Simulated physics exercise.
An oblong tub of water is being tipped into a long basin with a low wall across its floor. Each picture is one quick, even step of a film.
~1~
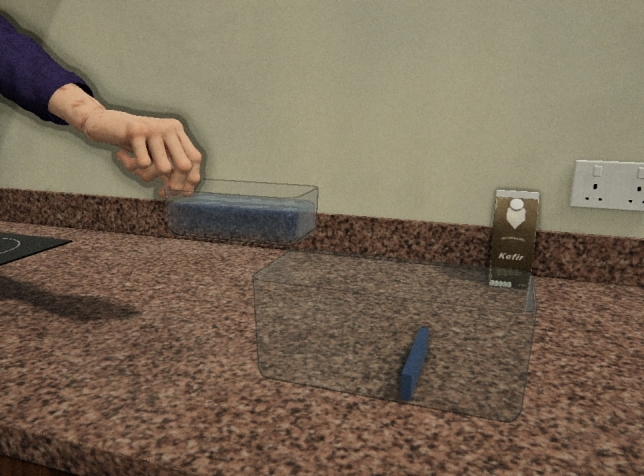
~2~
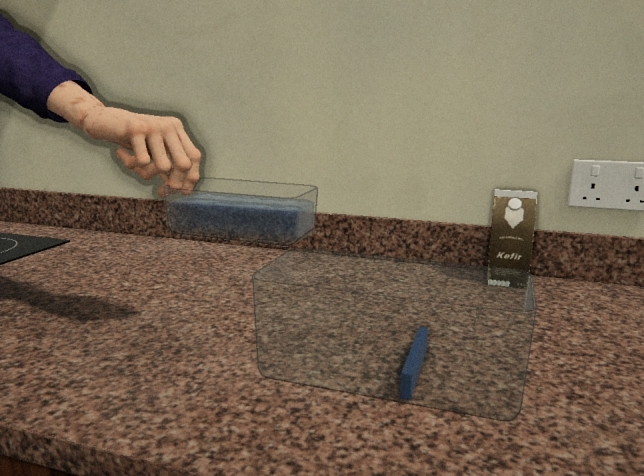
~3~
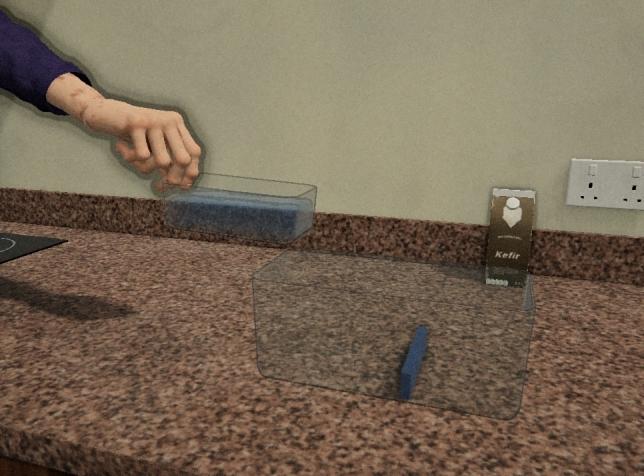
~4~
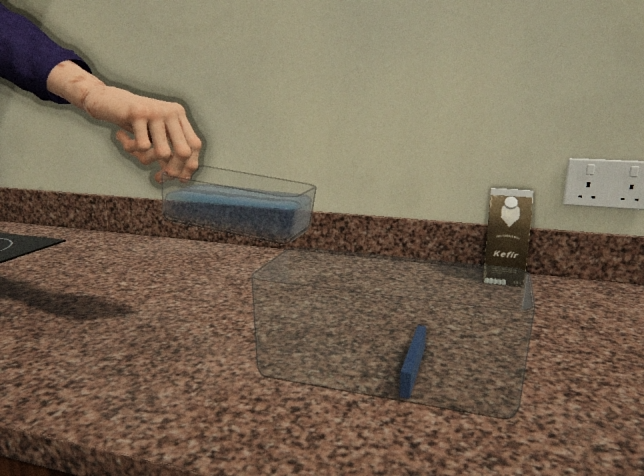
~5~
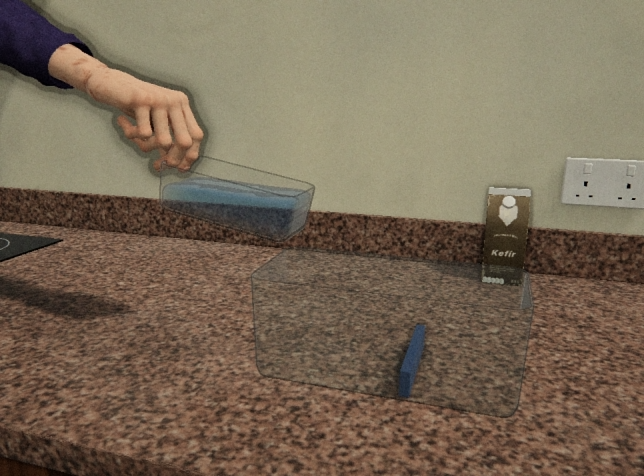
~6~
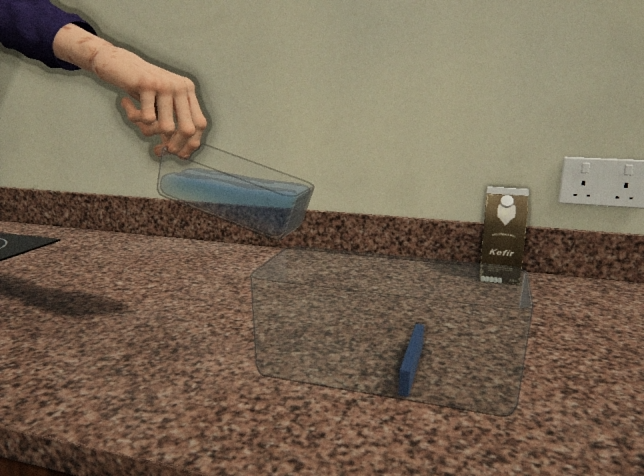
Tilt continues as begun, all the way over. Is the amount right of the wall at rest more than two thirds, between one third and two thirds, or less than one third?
Low band.
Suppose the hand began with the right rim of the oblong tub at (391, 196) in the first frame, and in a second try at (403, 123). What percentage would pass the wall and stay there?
First about 75, then 45 per cent.
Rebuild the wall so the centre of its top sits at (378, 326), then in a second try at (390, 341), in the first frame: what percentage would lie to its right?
Case 1: 65 %; case 2: 55 %.
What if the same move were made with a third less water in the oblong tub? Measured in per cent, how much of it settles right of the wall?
Estimated share: Close to 10 per cent.
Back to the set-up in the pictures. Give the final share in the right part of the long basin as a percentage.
About 20 per cent.
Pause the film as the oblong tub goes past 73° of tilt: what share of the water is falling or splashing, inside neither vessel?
Share in flight: Approx. 50 %.
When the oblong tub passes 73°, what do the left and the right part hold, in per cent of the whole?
25 % left, 0 % right.
A moment on, the oblong tub is tipped part way and 25 per cent is still to pour, 25 is left of the wall and 0 right of it.
Next, the oblong tub is tipped right over and 4 per cent is still to pour, 73 is left of the wall and 14 right of it.
Then the oblong tub is tipped right over and 0 per cent is still to pour, 80 is left of the wall and 16 right of it.
Later the oblong tub is tipped right over and 0 per cent is still to pour, 76 is left of the wall and 20 right of it.
In the end 76 per cent lies left of the wall, 20 right of it and 4 outside.
